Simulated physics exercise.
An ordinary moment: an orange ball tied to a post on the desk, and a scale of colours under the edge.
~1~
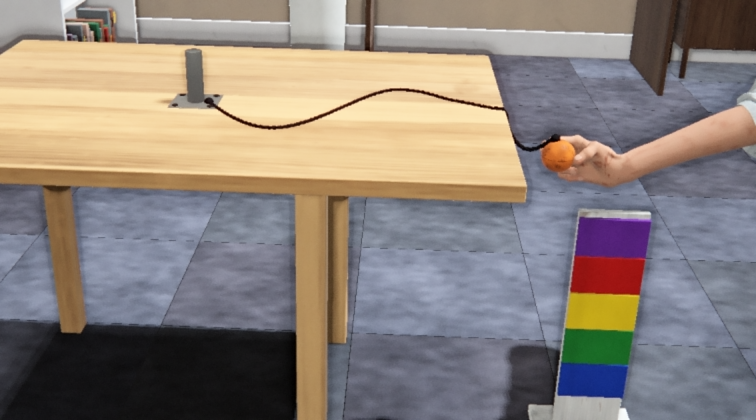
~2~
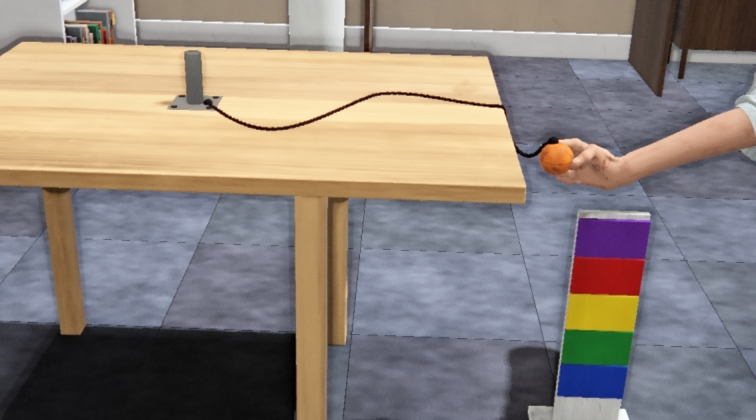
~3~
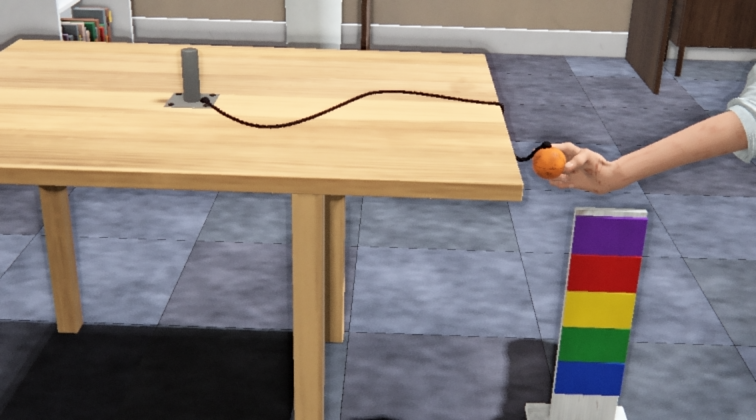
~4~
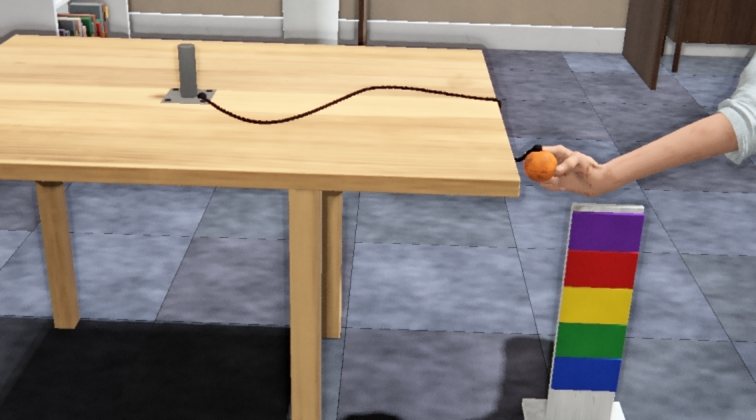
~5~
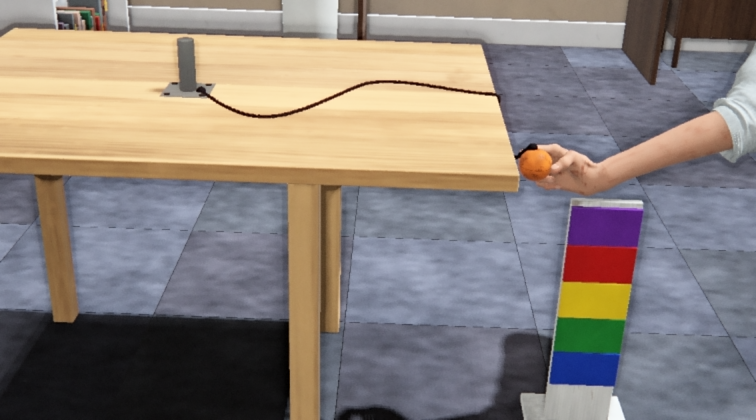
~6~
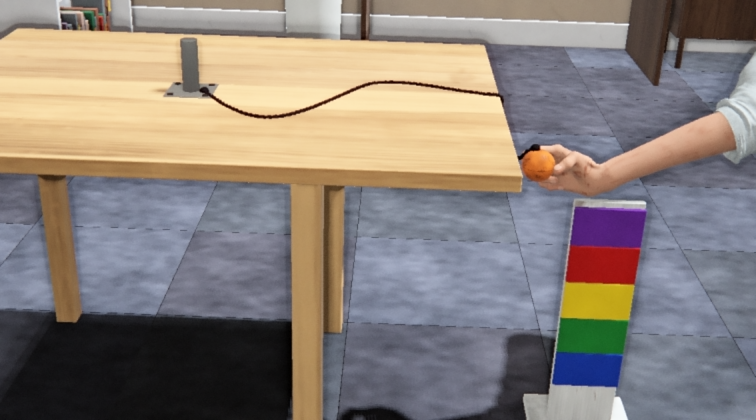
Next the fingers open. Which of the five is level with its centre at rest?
Its centre hangs level with the yellow band.
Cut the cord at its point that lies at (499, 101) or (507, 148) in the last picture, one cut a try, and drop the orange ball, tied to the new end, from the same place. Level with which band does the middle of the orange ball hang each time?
One after the other, purple; red.
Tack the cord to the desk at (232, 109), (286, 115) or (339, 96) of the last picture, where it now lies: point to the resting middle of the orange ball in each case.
The places are (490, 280), (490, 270) and (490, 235).
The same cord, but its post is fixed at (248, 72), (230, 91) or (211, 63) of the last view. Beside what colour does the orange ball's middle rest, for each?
It would be green; green; yellow.
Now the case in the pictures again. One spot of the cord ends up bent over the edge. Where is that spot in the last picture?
That spot is around (408, 83).
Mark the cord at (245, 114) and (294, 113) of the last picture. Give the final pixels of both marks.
Near (286, 96) and (338, 99).
Soon after, ball near (524, 278); level with red.
After that, ball near (469, 302); level with yellow.
And then, ball near (495, 310); level with yellow.
In the end, ball near (488, 308); level with yellow. Its middle rests at the yellow band.
